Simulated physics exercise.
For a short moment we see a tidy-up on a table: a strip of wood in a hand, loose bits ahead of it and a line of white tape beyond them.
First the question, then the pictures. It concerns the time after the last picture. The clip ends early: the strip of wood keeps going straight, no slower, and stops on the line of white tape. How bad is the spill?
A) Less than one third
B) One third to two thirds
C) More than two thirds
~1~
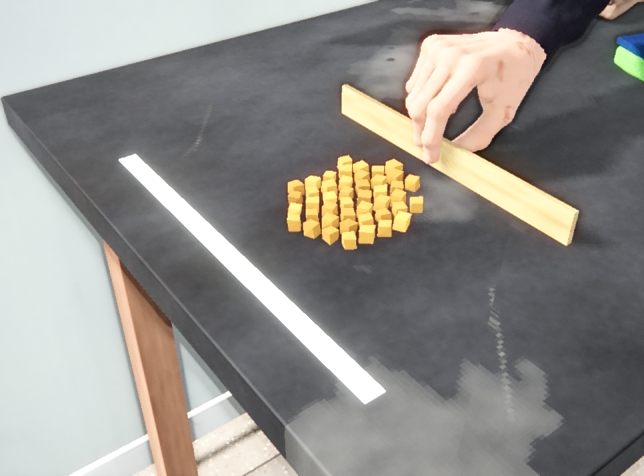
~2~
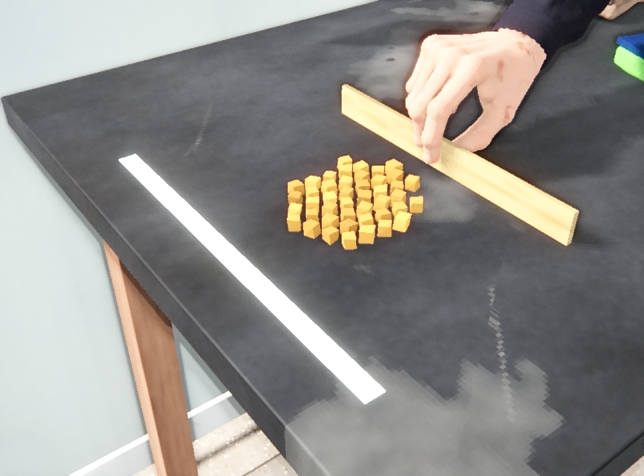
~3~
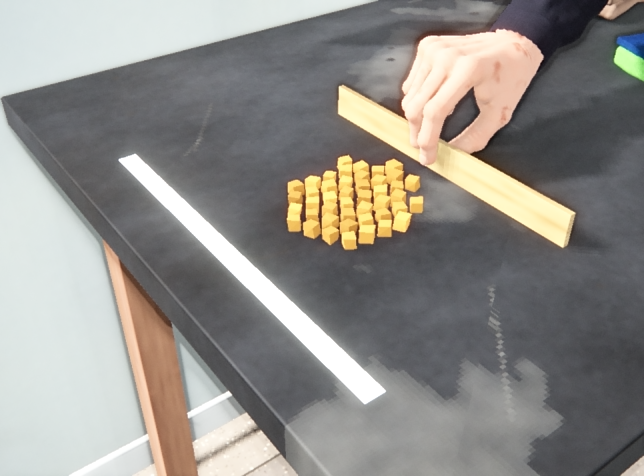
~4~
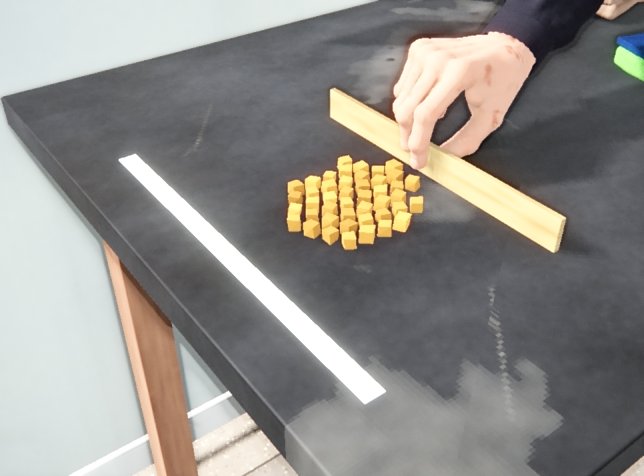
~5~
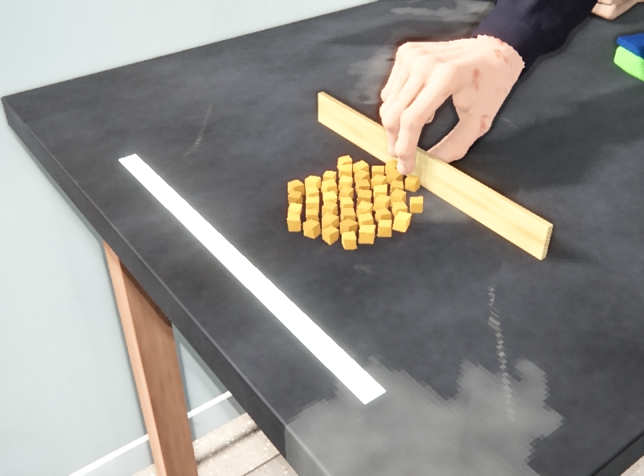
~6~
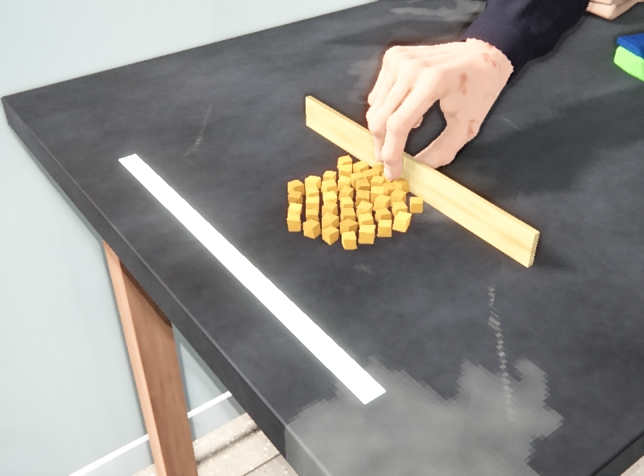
(A) Less than one third.
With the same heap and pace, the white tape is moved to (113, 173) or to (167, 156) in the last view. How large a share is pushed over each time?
It would be some 60 per cent the first time and some 0 per cent the second.
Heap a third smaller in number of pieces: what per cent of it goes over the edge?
Near 10 %.
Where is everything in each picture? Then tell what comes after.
The first picture shows strip of wood (553, 216), at rest; white tape (136, 166), about a palm's width from the edge; edge at (164, 287); the heap (347, 205), croutons.
The second picture shows strip of wood (553, 216), at rest.
The third picture shows strip of wood (550, 218); the heap (347, 205).
The fourth picture shows strip of wood (541, 223).
The fifth picture shows strip of wood (528, 229); the heap (347, 205).
The sixth picture shows strip of wood (514, 236); white tape (136, 166); edge at (164, 287); the heap (362, 199), about a tenth pushed along.
Just after the last frame, strip of wood still moving, near (315, 190); heap all on the table, its front near (253, 249).
A moment on, strip of wood stopped at the white tape; heap about a tenth over the edge.
Further on, strip of wood stopped at the white tape; heap roughly a quarter over the edge.
When it is over, strip of wood stopped at the white tape; heap roughly a quarter over the edge.
